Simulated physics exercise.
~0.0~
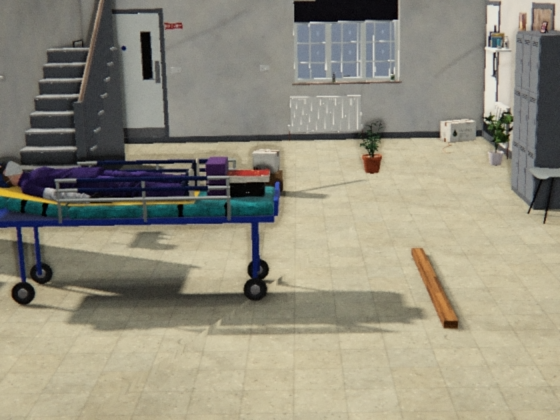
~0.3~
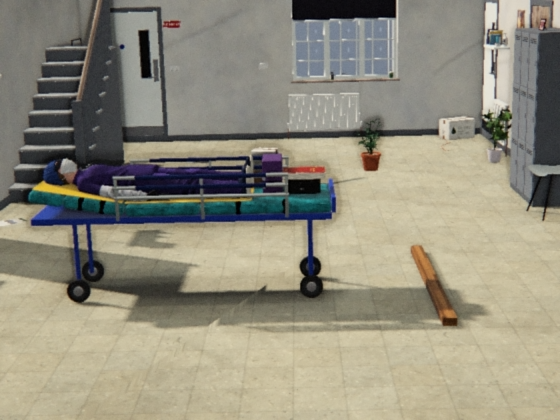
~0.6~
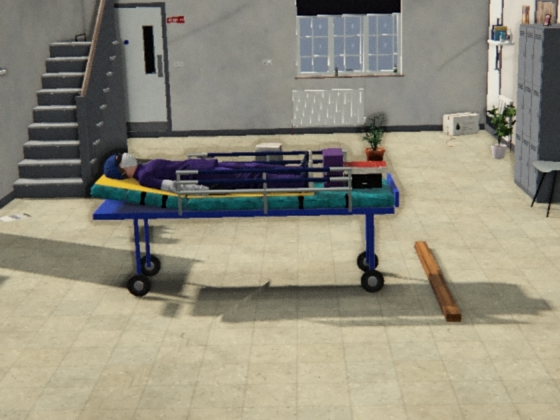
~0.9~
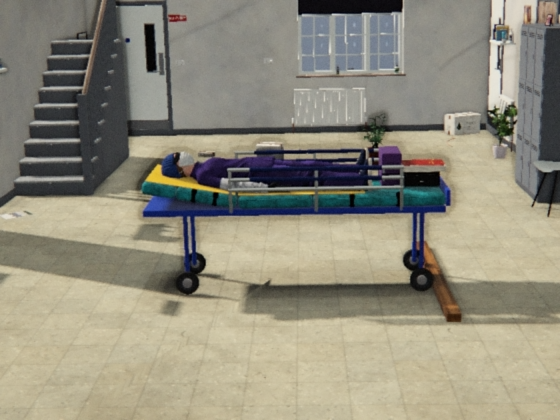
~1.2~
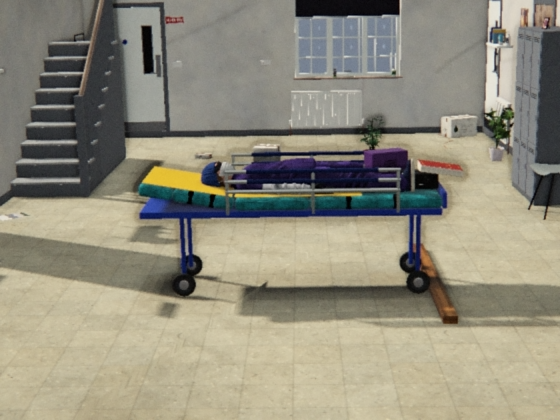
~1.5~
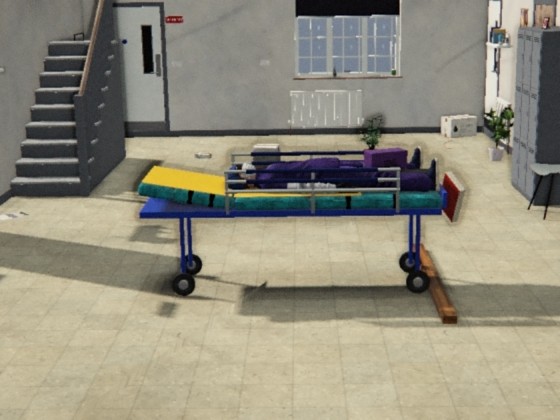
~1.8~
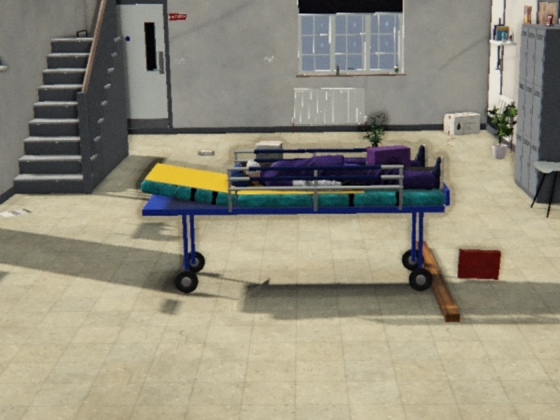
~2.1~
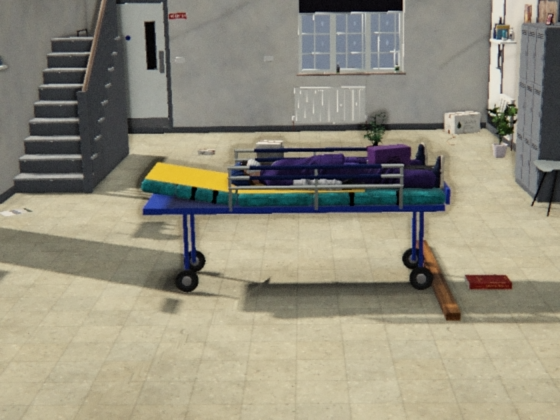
A blue trolley with a teal and yellow mattress rolls rightward across a pale tiled room, seen from the side in a slightly swaying view, with stairs, a door, a window and grey lockers behind. A limp figure in dark purple lies on it, feet leading, beside a purple monitor, a black case and a red folder near the foot end. The trolley stops abruptly at a brown sill. The figure slides feet-first along the mattress, and the folder tips over the end, dropping to the floor, where it lies flat. The figure, monitor and case remain aboard.
